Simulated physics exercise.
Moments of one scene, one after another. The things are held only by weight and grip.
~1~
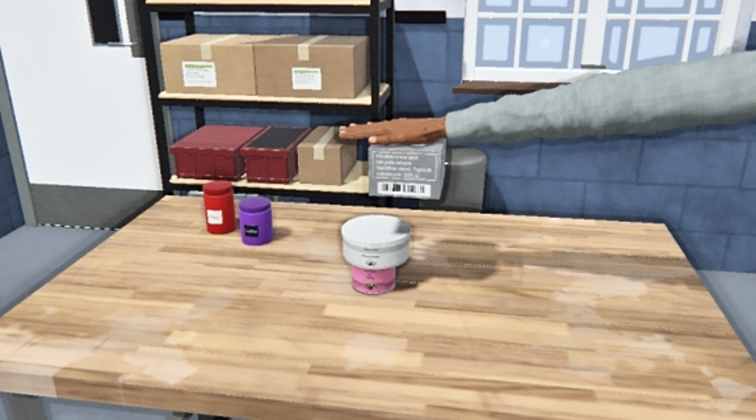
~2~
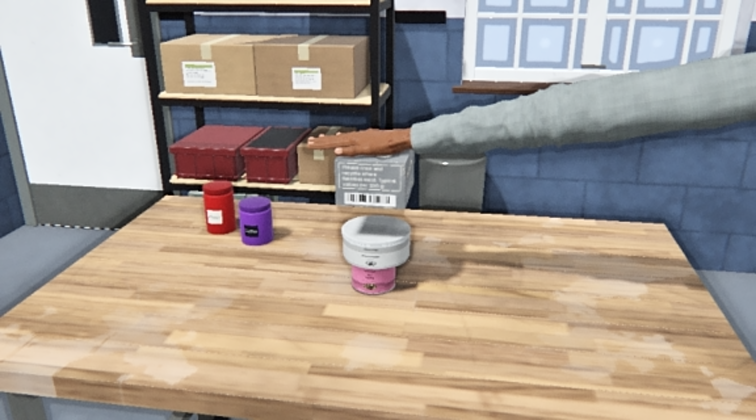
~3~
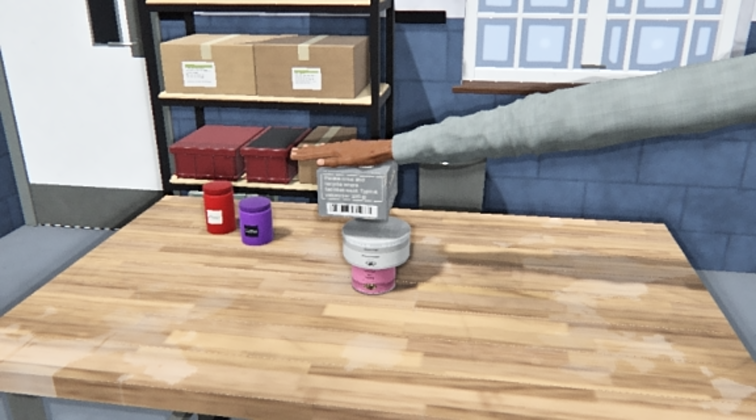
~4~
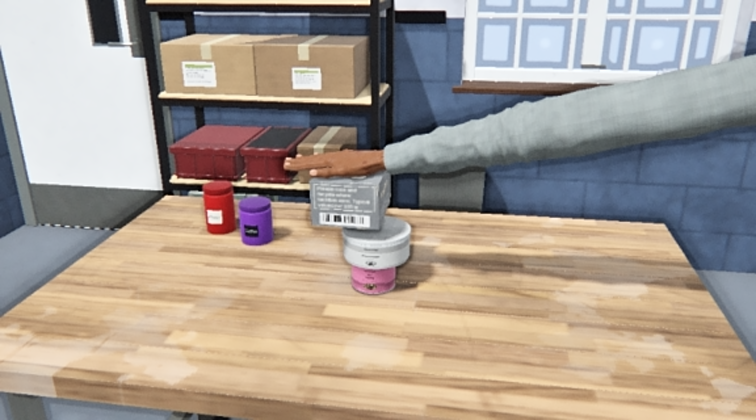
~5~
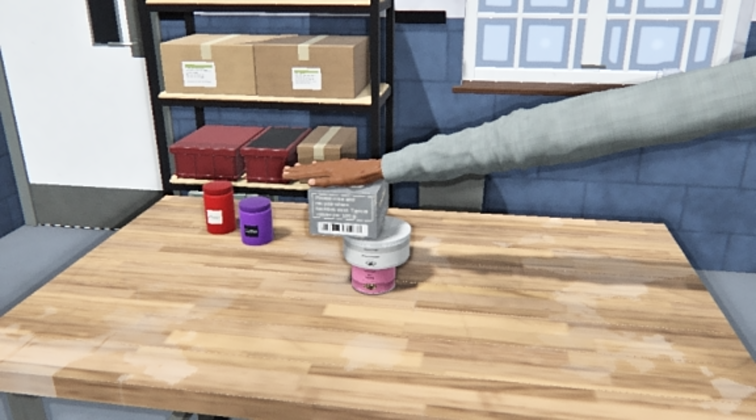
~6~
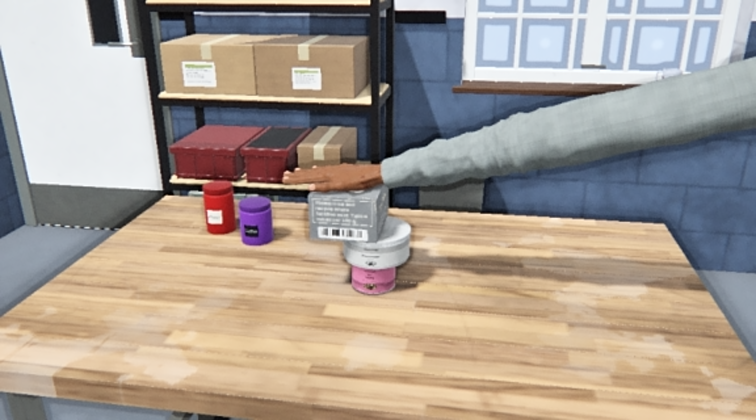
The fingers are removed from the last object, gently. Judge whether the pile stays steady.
Judgement: The pile stays steady.
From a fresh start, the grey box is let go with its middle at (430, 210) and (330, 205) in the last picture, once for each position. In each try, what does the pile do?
The pile collapses the first time and collapses the second time.
Then, 0.20 s later than the last frame, all is still.
Then, 0.50 s later than the last frame, grey box resting near (350, 206).
When it is over, all 5 as before. End places, in pixels of the last picture, grey box near (350, 206). The pile keeps its balance.
